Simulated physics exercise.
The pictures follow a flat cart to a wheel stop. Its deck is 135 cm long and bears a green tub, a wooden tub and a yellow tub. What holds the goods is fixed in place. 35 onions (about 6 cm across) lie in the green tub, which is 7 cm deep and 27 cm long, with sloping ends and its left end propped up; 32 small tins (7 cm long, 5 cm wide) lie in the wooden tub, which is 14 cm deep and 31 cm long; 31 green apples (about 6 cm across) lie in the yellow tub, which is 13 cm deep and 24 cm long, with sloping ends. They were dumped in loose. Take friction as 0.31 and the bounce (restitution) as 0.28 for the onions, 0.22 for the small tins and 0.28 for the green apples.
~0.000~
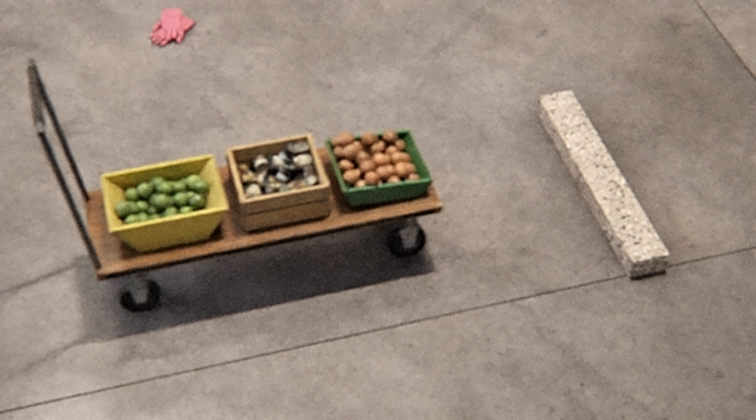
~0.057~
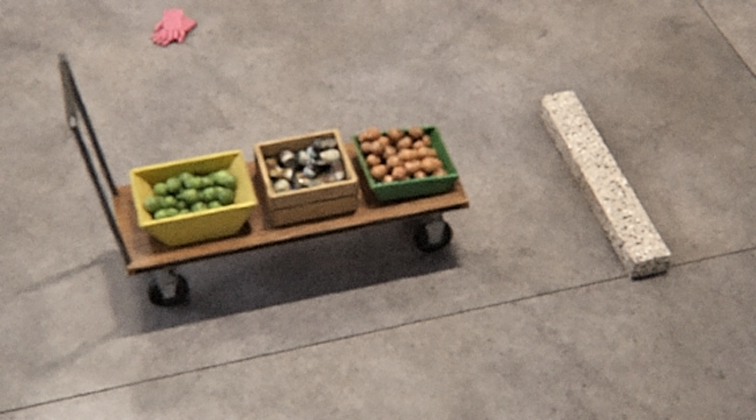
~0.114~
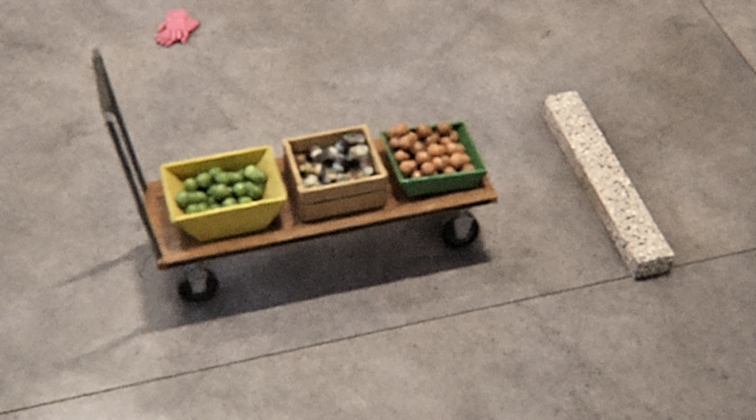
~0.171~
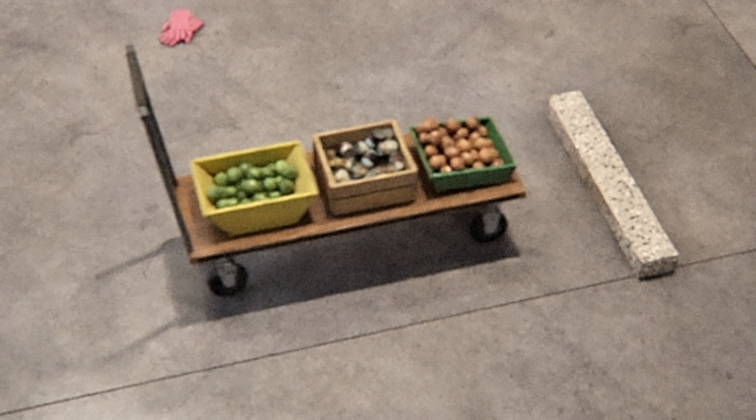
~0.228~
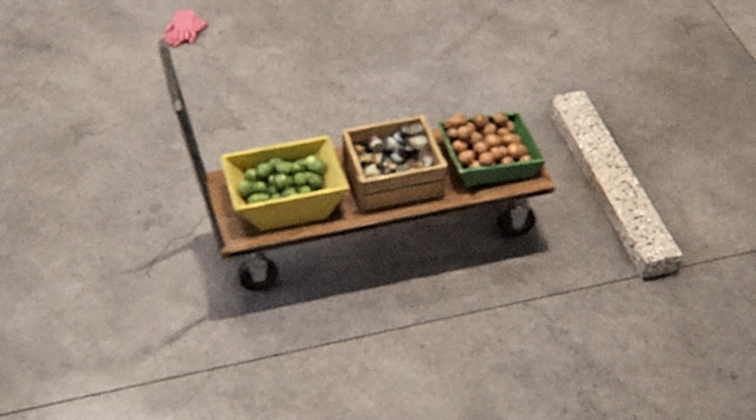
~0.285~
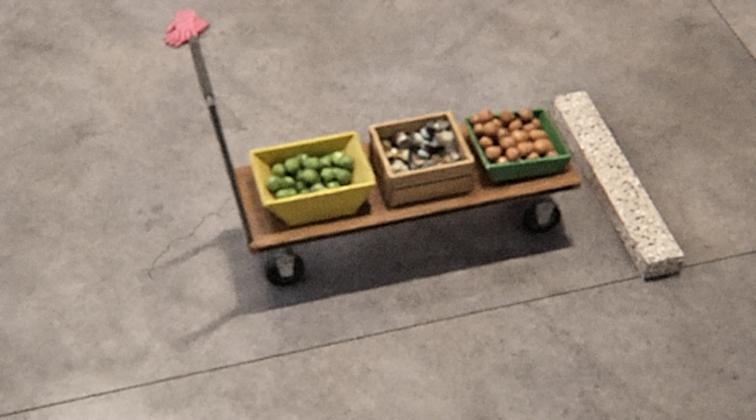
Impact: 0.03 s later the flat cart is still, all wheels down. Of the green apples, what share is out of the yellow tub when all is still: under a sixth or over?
The yellow tub loses under a sixth of its green apples.
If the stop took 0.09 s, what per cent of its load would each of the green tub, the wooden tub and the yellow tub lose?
Then green tub 30, wooden tub 0, yellow tub 0 per cent.
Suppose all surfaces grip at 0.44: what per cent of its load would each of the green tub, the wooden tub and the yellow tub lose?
In that case green tub 30, wooden tub 0, yellow tub 0 per cent.
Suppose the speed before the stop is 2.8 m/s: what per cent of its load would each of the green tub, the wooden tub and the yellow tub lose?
In that case green tub 50, wooden tub 10, yellow tub 30 per cent.
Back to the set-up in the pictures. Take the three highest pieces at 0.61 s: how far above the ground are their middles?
Some 50 cm up.
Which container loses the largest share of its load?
It is the green tub.
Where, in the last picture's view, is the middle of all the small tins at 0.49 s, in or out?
Near (483, 144).
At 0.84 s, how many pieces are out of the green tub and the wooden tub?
About: Green tub 12, wooden tub 1.
After 0.39 s, the wheels strike.
After 0.49 s, green tub 35 in, 0 out, wooden tub 32 in, 0 out and yellow tub 31 in, 0 out.
After 0.61 s, green tub 27 in, 8 out, wooden tub 31 in, 1 out and yellow tub 31 in, 0 out.
After 0.84 s, green tub 23 in, 12 out, wooden tub 31 in, 1 out and yellow tub 31 in, 0 out.
Outcome (at 1.35 s), green tub 23 in, 12 out, wooden tub 31 in, 1 out and yellow tub 31 in, 0 out. Asked share, 0 of 31, 0 per cent.
